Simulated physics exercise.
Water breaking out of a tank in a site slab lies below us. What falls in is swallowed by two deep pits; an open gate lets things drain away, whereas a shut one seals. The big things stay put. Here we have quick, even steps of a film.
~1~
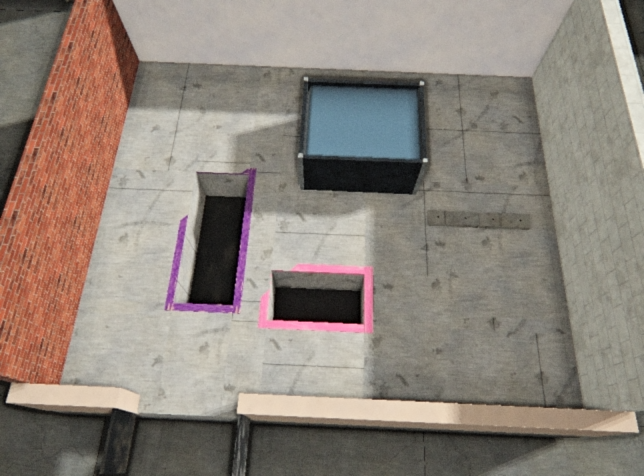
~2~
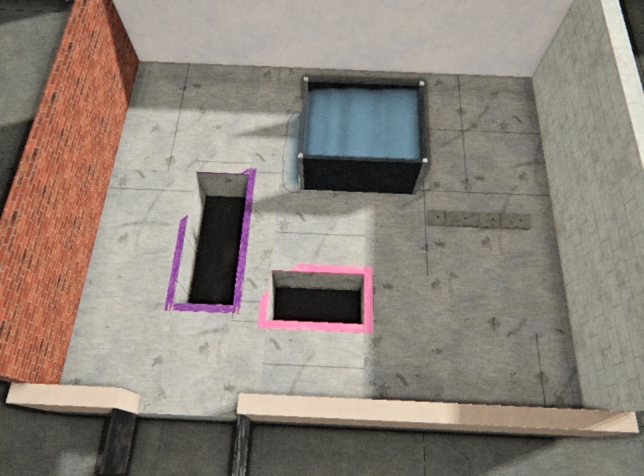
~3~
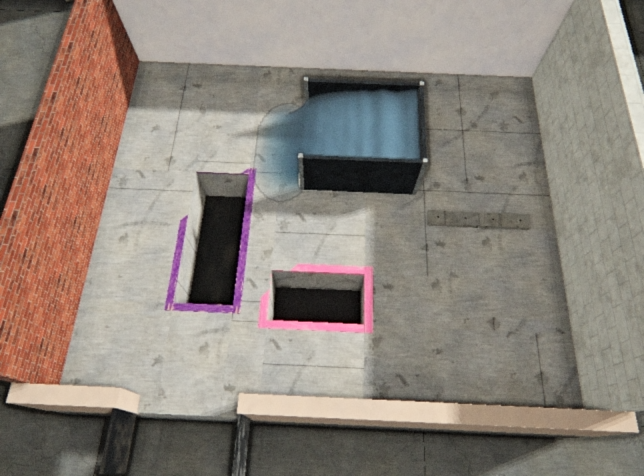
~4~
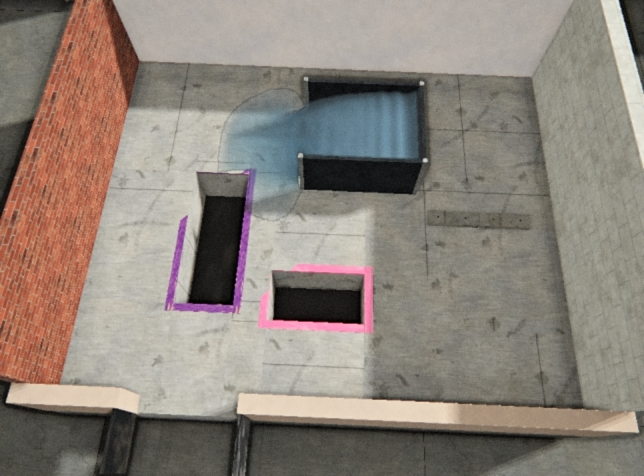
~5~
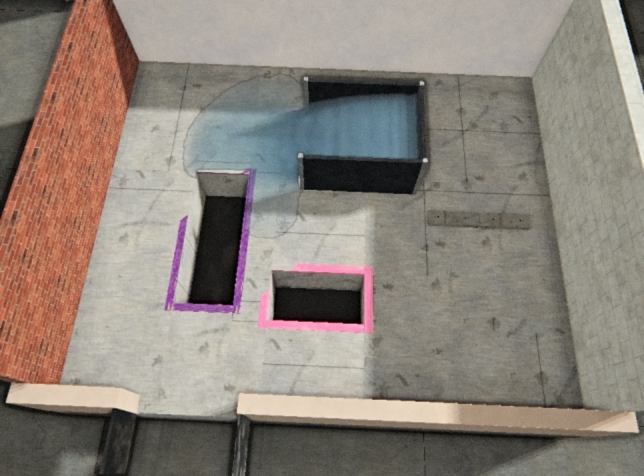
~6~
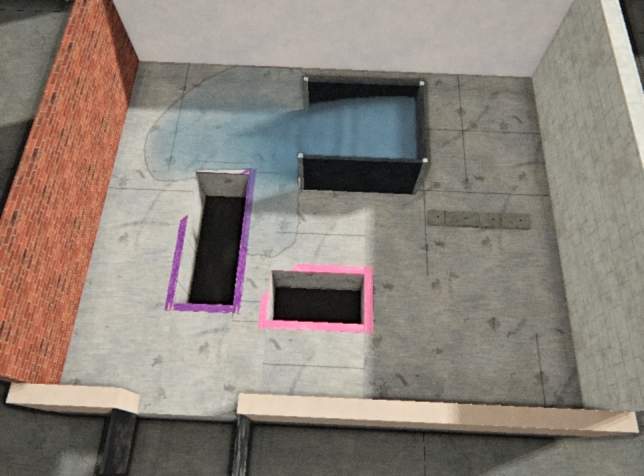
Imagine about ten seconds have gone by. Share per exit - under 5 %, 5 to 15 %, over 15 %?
In the end the gate will take at least five but at most fifteen per cent, the pink pit will take below five per cent, the purple pit will take beyond fifteen per cent.
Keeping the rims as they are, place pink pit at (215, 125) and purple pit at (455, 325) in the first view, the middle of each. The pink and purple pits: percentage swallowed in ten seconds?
Split: Pink 55 %, purple 8 %.
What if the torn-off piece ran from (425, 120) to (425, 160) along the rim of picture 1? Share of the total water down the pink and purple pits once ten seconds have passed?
Pink 8 %, purple 6 %.
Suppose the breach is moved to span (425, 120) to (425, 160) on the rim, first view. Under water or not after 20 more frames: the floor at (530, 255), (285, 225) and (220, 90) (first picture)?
Soaked, then unsoaked, then unsoaked.
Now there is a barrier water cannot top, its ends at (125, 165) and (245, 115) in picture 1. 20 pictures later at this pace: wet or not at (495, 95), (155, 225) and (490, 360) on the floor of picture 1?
Going one after another, I'd say kept clear of the flood, then reached by the flood, then kept clear of the flood.
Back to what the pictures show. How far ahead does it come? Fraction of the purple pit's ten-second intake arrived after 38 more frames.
I'd put it at about 80 per cent.
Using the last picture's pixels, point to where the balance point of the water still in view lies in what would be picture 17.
Close to (227, 134).
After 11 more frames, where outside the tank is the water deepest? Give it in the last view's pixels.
Roughly at pixel (138, 70).
A moment on, water covers 25 % of the floor; the gate 0 %, the pink pit 0 %, the purple pit 12 %.
Next, water covers 30 % of the floor; the gate 0 %, the pink pit 0 %, the purple pit 20 %.
Then, water covers 40 % of the floor; the gate 0 %, the pink pit 0 %, the purple pit 27 %.
Later, water covers 55 % of the floor; the gate 5 %, the pink pit 0 %, the purple pit 41 %.
In the end, water covers 70 % of the floor; the gate 8 %, the pink pit 2 %, the purple pit 51 %.
